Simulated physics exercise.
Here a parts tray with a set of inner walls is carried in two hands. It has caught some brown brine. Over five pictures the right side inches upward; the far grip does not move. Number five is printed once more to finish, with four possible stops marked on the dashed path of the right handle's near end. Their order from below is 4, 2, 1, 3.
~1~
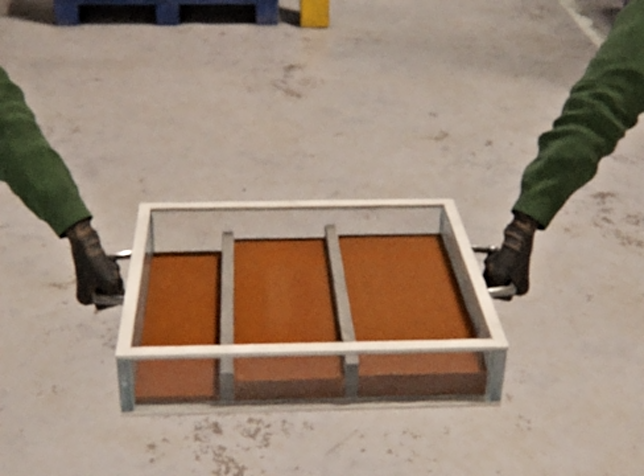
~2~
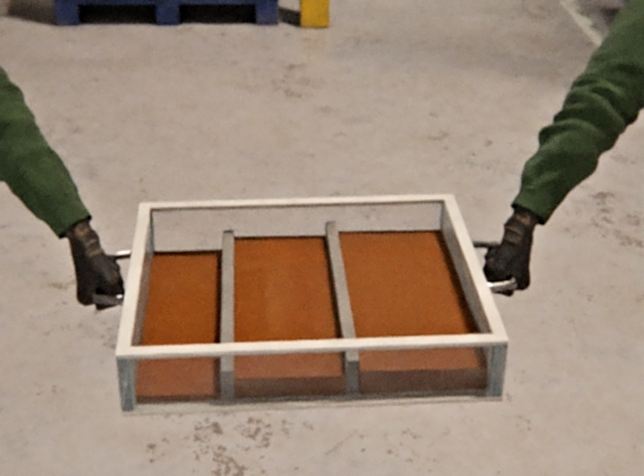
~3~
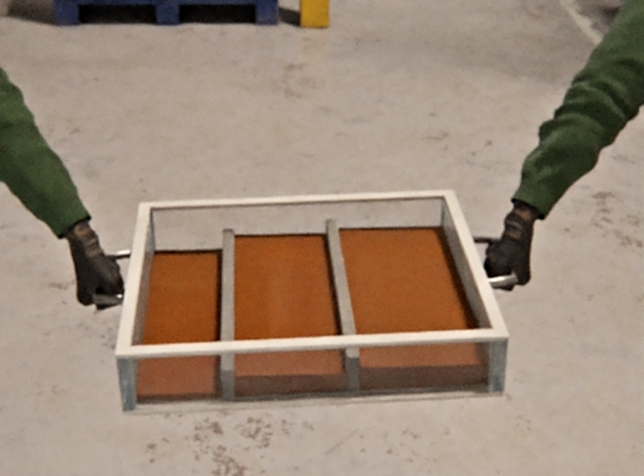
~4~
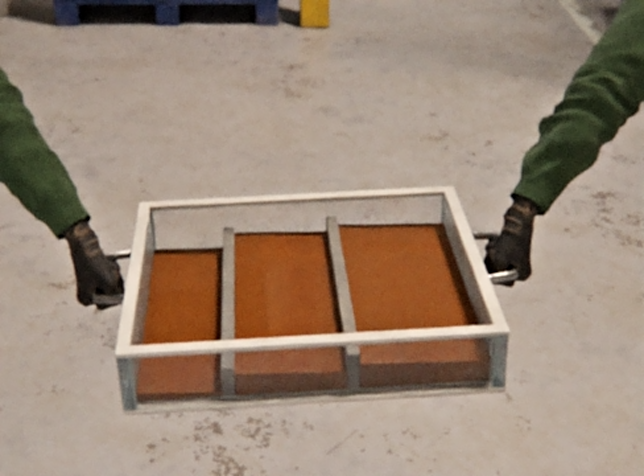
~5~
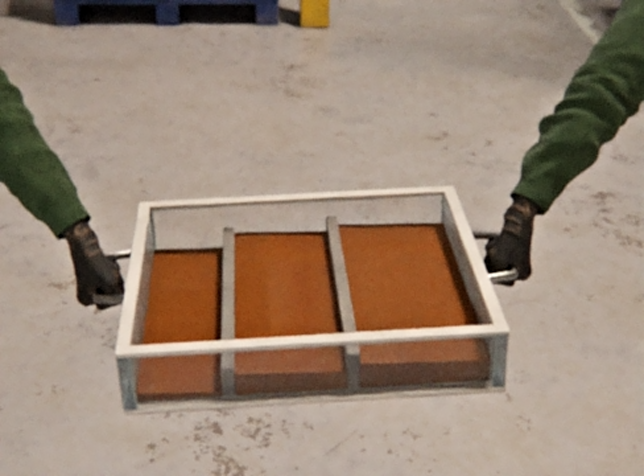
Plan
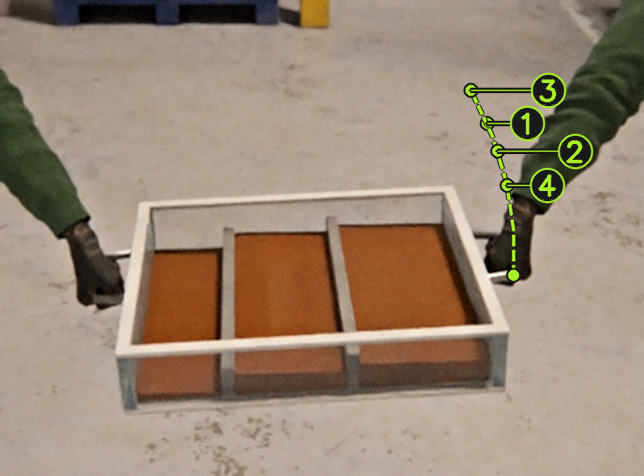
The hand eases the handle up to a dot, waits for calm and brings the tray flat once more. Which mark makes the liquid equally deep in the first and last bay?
Mark 4.
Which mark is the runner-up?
2.
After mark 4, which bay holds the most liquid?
It is the right one.
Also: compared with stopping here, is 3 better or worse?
Worse.
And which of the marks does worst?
3 it is.
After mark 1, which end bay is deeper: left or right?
The left one.
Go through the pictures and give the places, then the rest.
The tray is level; deepest in the right bay, at (402, 297), shallowest in the left; right handle at (503, 270).
Tipped about 1° down to the left; no wall is crossed; right handle at (504, 264).
Tipped about 2° down to the left; no wall is crossed; right handle at (504, 259).
Tipped about 2° down to the left; no wall is crossed; right handle at (505, 255).
Tipped about 3° down to the left; deepest in the right bay, at (403, 286), shallowest in the left; right handle at (505, 255).
On the marked copy, 1 at (487, 123); 2 at (497, 151); 3 at (470, 90); 4 at (507, 185).
With 1, the left end bay stands much deeper than the other; almost none goes over the rim.
With 2, the left end bay stands much deeper than the other; nothing spills.
With 3, the left end bay stands much deeper than the other; about 15 % goes over the rim.
With 4, the two end bays stand about equally deep; nothing spills.
